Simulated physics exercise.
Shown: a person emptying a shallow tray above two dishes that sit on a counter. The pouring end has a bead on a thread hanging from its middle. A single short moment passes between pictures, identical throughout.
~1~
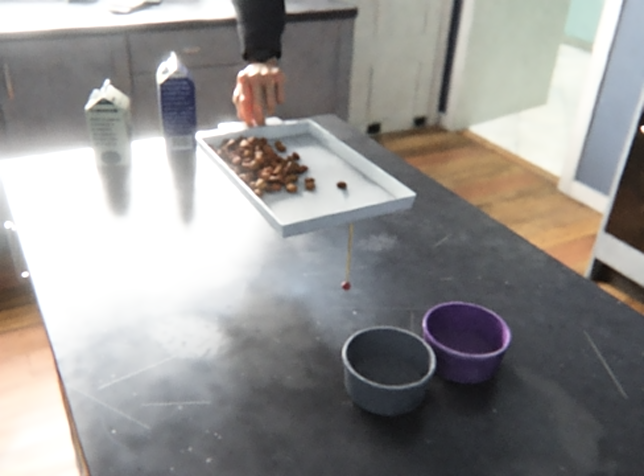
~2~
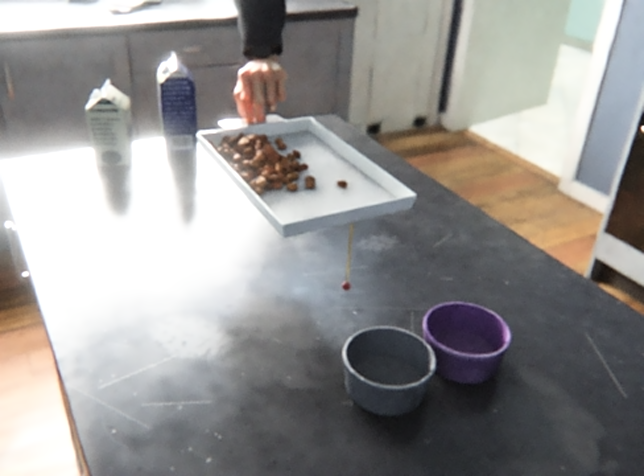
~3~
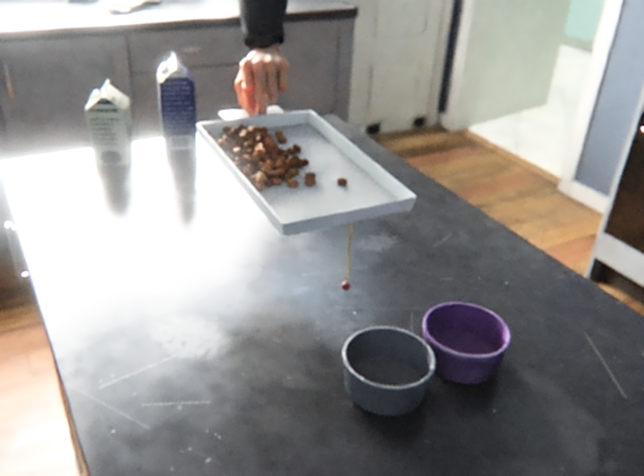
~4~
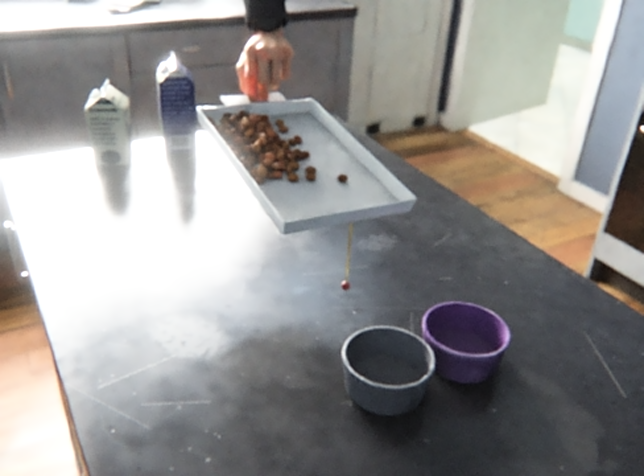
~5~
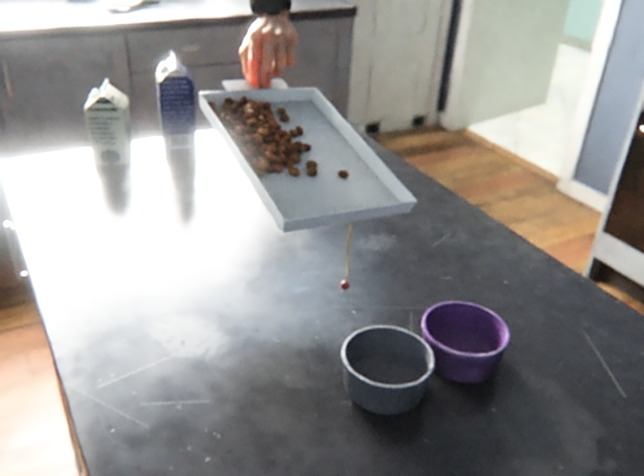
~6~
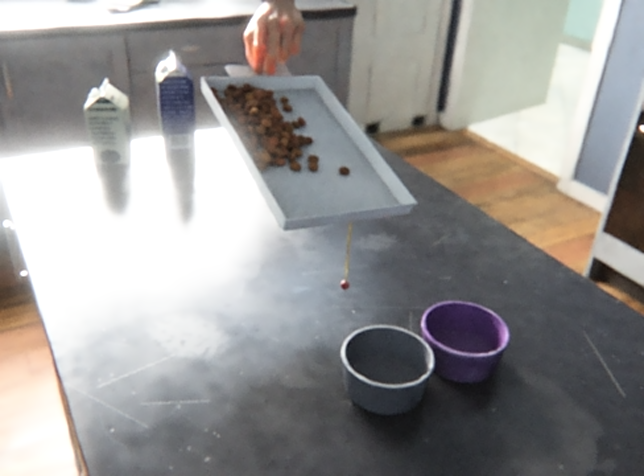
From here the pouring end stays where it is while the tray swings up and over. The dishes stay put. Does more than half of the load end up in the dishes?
Looks like the dishes end up with a minority of it in the end.
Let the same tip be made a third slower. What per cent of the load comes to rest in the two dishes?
Roughly 0 percent, give or take.
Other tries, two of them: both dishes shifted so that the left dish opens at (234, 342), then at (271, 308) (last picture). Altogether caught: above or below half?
First below a half, then below a half.
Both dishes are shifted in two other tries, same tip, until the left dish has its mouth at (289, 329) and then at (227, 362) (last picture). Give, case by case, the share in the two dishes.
40 %, then 0 %.
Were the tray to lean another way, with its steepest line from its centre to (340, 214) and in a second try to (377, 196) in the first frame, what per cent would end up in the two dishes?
For the first aim it is 20 in a hundred, for the second 0 in a hundred.
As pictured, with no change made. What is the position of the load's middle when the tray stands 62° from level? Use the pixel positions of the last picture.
The load is centred about (384, 204).
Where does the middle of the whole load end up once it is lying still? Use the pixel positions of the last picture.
Close to (401, 328) in the last view.
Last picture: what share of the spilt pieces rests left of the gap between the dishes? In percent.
80 per cent or thereabouts.
Soon, tray tipped steeply; most on the tray; a small part in the air.
A while on, tray tipped past a quarter turn; about a third on the tray; a stray few in the left dish; a small part in the right dish; about half outside both; a stray few in the air.
Towards the end, tray tipped past a quarter turn; a stray few in the left dish; a small part in the right dish; most outside both.
Finally, tray tipped past a quarter turn; a stray few in the left dish; a small part in the right dish; most outside both.
